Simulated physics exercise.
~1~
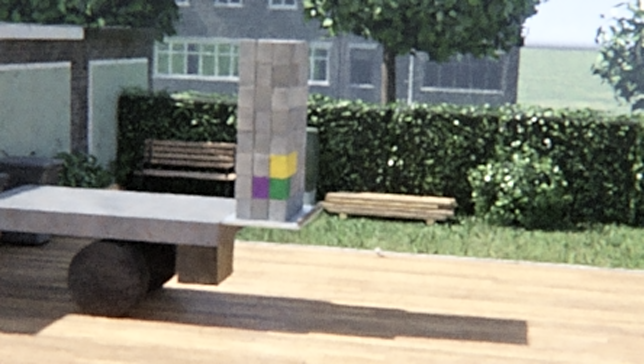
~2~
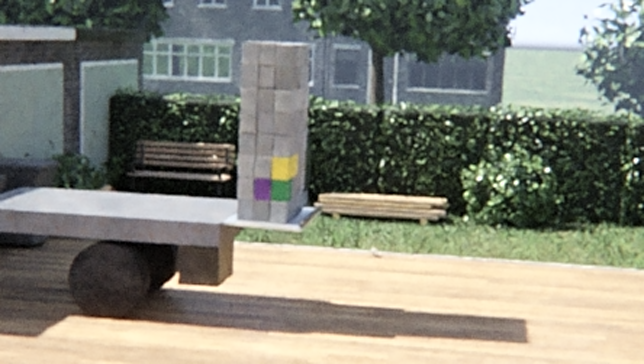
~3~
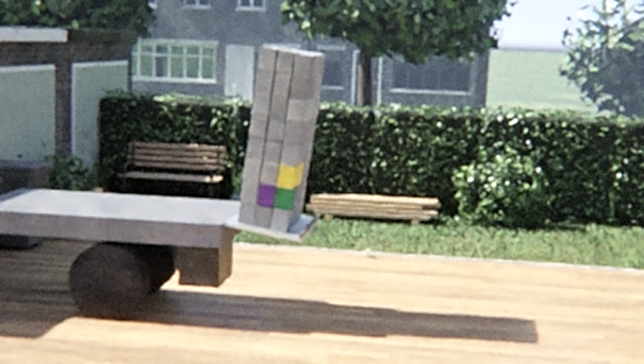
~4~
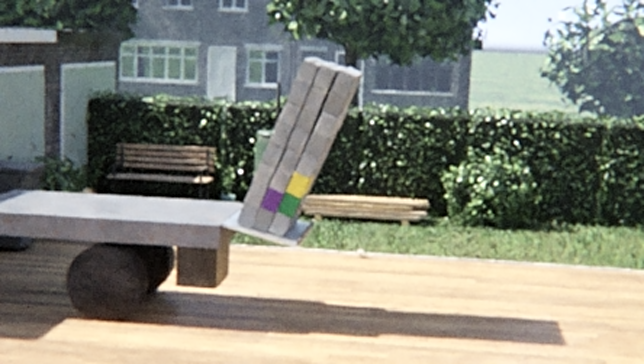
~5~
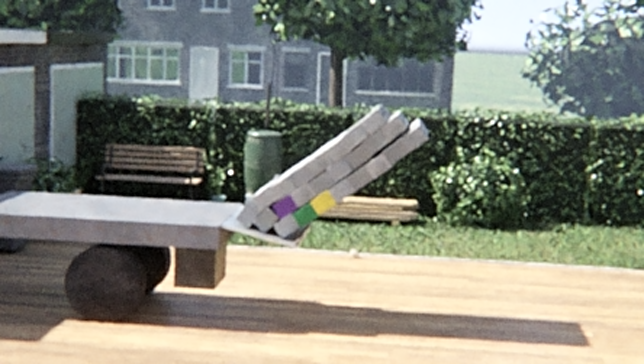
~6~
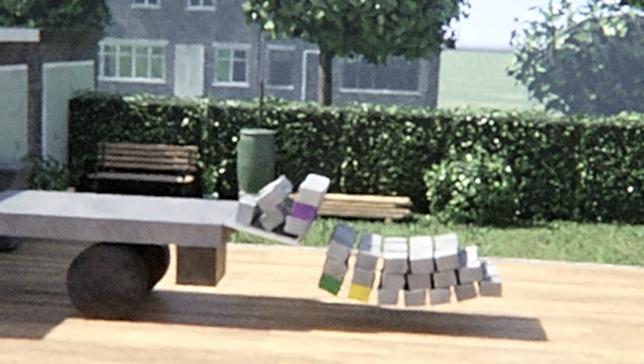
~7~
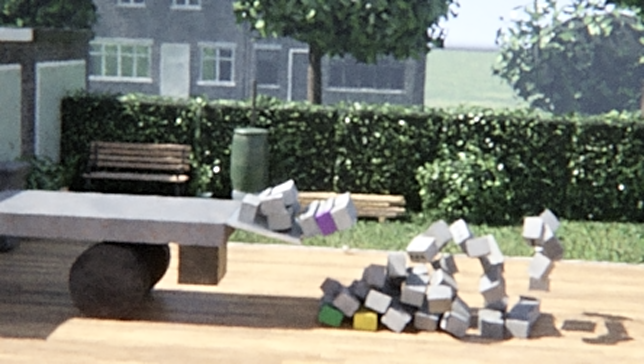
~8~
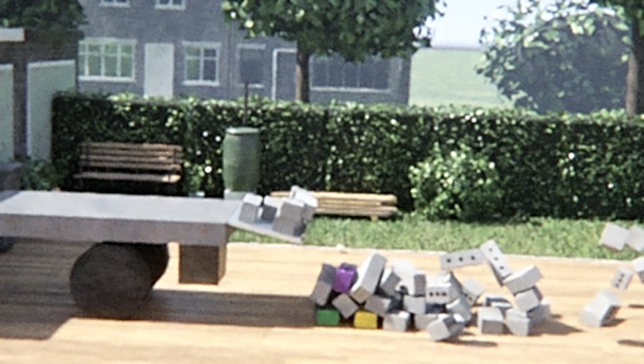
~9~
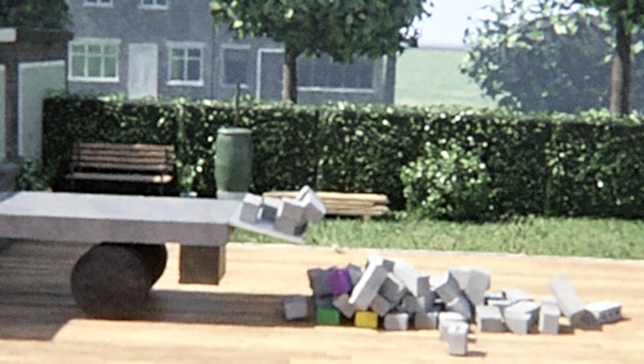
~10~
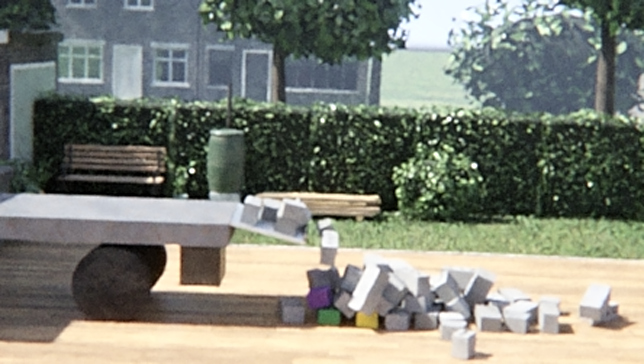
A tall stack of grey blocks tips right off a tilting flap and scatters below.
